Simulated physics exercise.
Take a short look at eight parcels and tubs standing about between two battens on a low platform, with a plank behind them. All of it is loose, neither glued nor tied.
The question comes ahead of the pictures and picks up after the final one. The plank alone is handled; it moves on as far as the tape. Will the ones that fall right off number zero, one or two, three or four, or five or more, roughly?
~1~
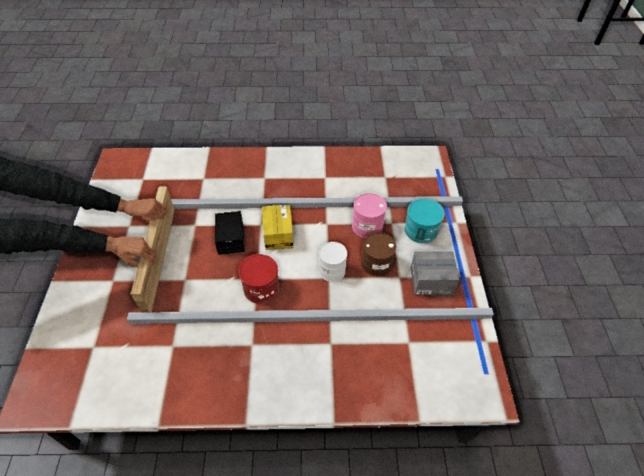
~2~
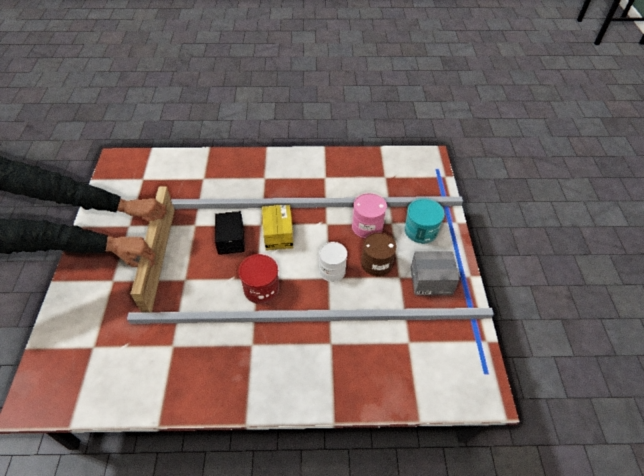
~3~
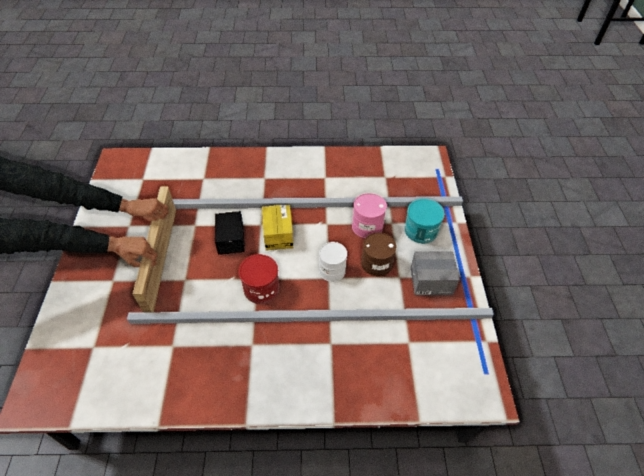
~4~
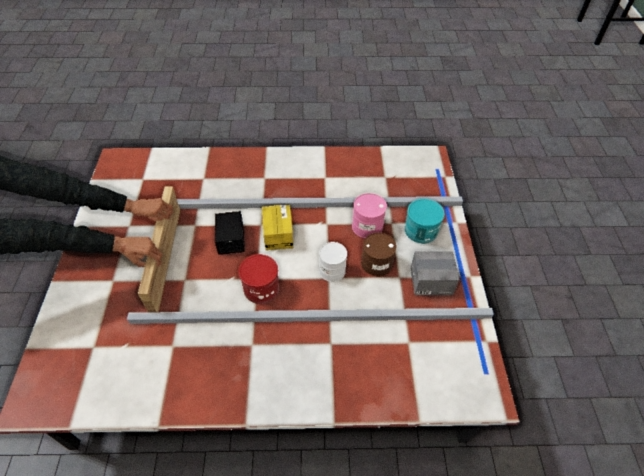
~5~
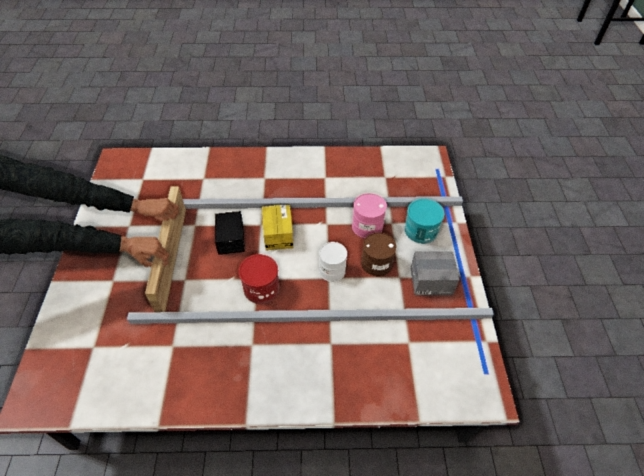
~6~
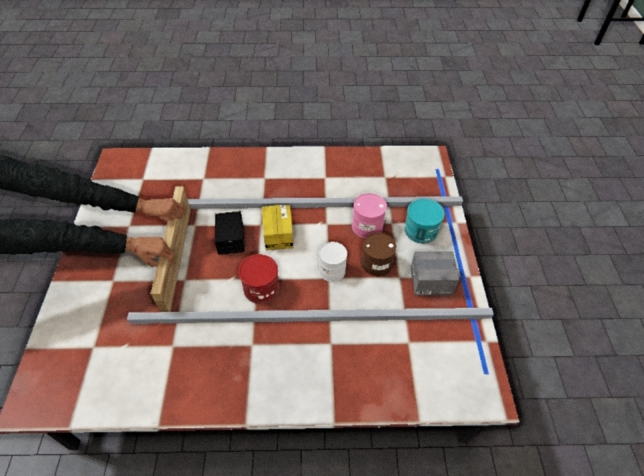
They will number five or more.
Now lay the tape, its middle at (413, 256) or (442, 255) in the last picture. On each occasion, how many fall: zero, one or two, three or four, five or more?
Going by the order asked, it's 1 or 2 and then 5 or more.
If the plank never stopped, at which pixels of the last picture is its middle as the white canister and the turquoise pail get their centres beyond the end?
Around (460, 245), then around (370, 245).
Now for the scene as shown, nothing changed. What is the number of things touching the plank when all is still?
2.
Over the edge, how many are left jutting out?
The total would be 2.
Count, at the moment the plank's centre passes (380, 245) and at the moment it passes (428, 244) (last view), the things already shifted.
8, then 8.
Early on, none off yet; grey box at rest near (434, 273); turquoise pail at rest near (424, 221); brown canister at rest near (378, 255).
Finally, the number that fall off is five or more; lost, red pail, yellow parcel, pink canister, brown canister, turquoise pail and grey box.
